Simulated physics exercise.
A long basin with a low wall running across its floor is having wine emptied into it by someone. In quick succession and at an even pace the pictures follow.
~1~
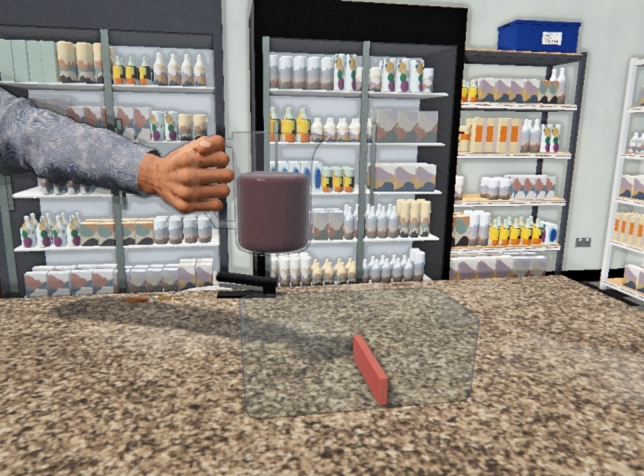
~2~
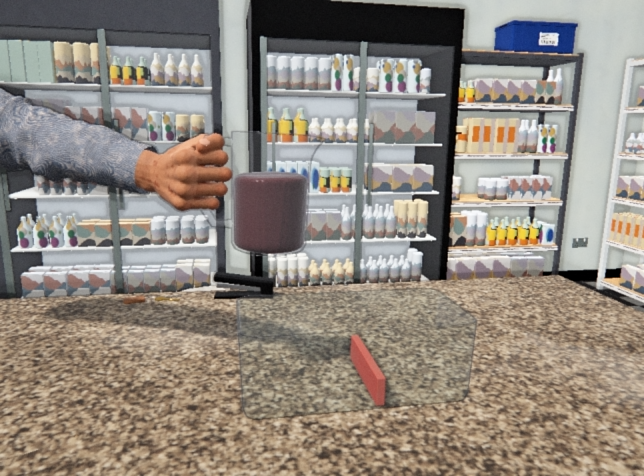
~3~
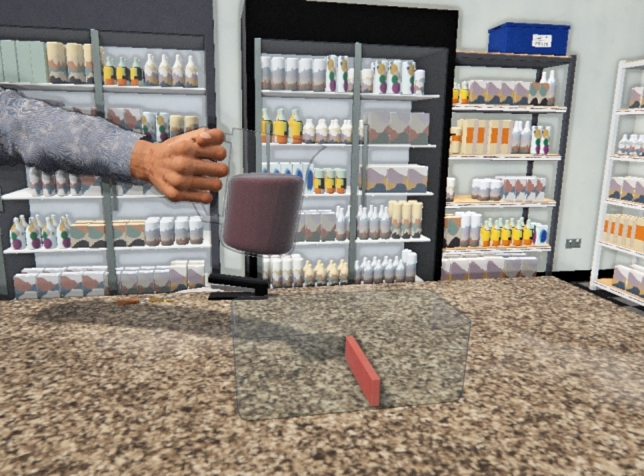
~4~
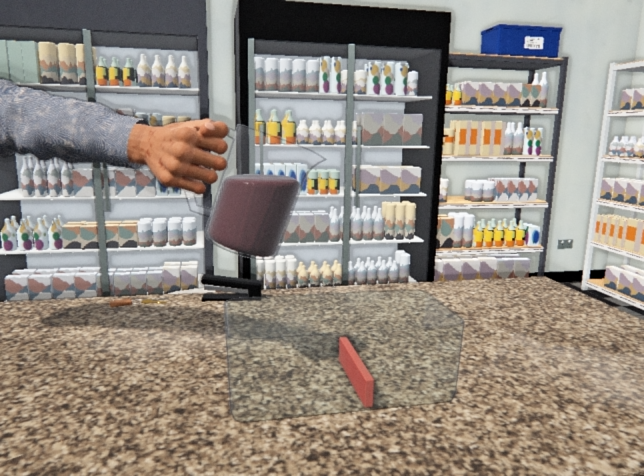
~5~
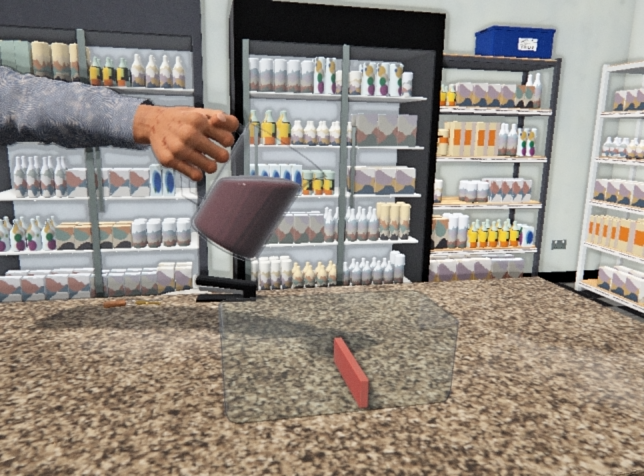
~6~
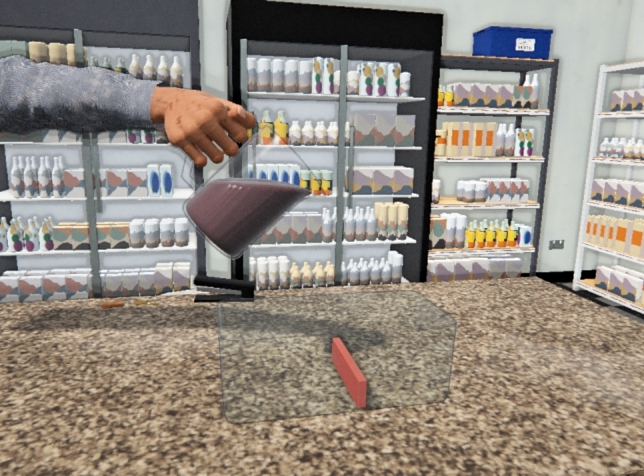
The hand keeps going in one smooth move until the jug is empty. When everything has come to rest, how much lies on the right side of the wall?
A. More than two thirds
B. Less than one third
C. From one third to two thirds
The answer is C.
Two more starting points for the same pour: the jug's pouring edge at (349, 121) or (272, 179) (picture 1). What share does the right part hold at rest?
About 85 per cent, then about 10 per cent.
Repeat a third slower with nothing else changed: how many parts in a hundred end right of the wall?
Roughly 65 percent.
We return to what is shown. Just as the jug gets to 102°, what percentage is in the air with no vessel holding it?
It works out to about 25 percent.
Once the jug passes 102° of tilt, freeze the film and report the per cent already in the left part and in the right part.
On the left 0 per cent, on the right 10 per cent.
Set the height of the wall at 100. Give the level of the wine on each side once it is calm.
On the left roughly 30, on the right roughly 50.
A moment on, the jug is tipped right over and 63 per cent is still to pour, 2 is left of the wall and 10 right of it.
Next, the jug is tipped right over and 11 per cent is still to pour, 27 is left of the wall and 48 right of it.
Then the jug is tipped right over and 0 per cent is still to pour, 47 is left of the wall and 51 right of it.
Later the jug is tipped right over and 0 per cent is still to pour, 47 is left of the wall and 51 right of it.
Finally, 47 per cent lies left of the wall, 51 right of it and 1 outside.
